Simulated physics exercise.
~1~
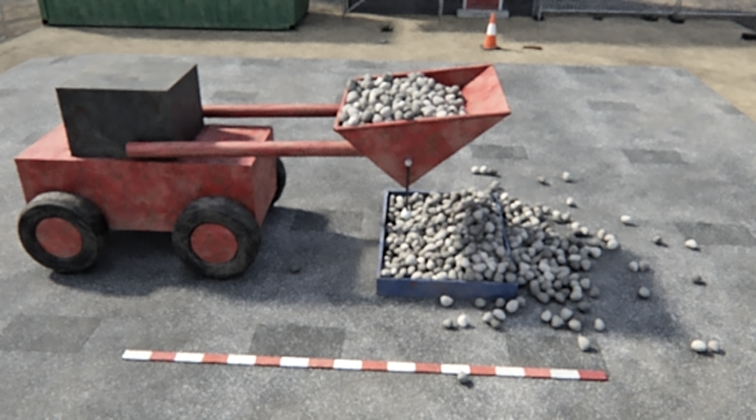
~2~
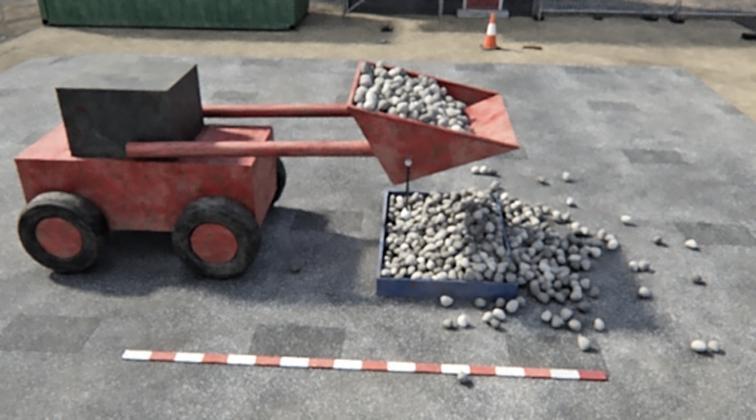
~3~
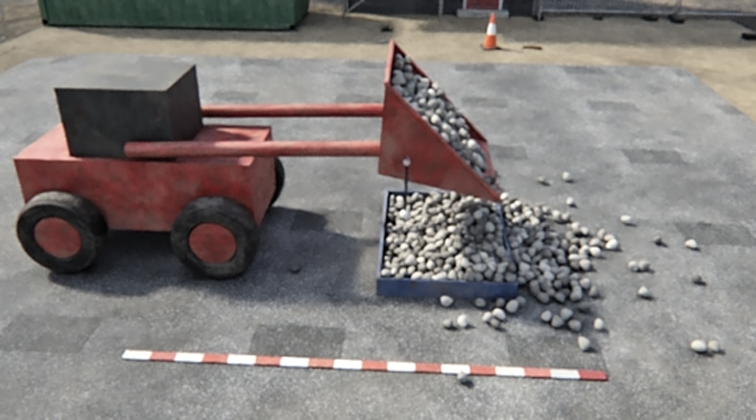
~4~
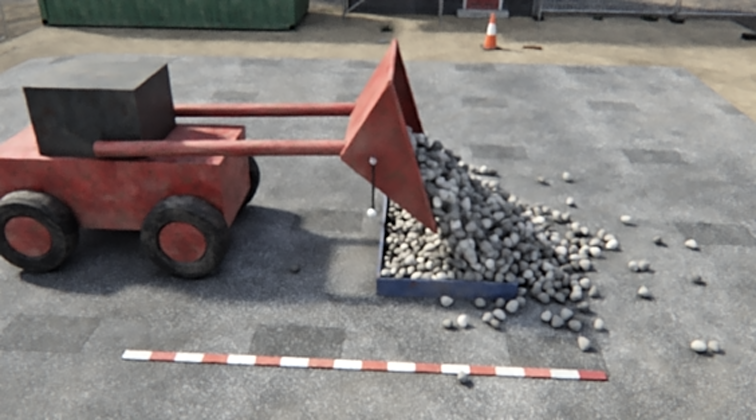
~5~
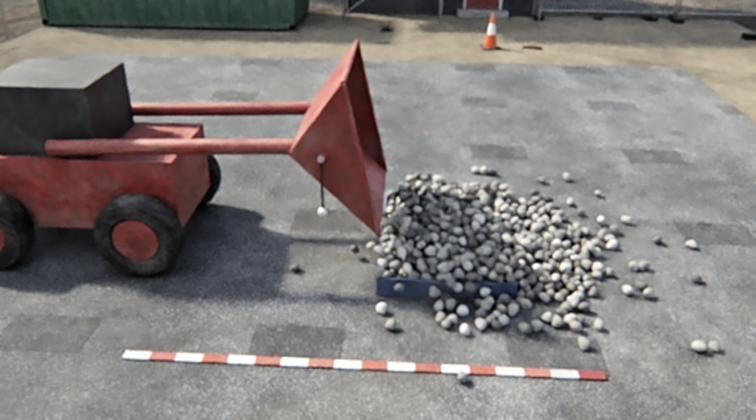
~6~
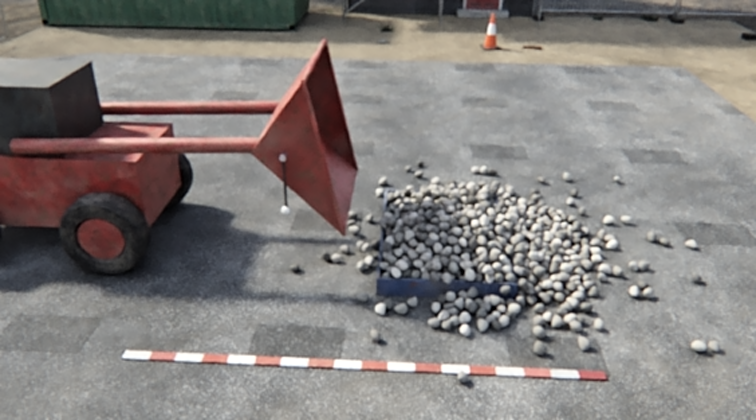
A red toy-like loader with a dark cab stands at the left of a grey paved yard, seen from slightly above, its raised bucket full of pale rounded stones. Below the bucket, a low dark-blue bin already holds a heap that spills to the right, behind a red-and-white striped staff. The bucket tips forward and steepens, then the loader rolls back to the left as the stones pour onto the heap. They spread over the bin's edges and scatter across the paving. Finally the loader sits partly out of view, its emptied bucket still tilted down, beside the broad, overflowing pile.
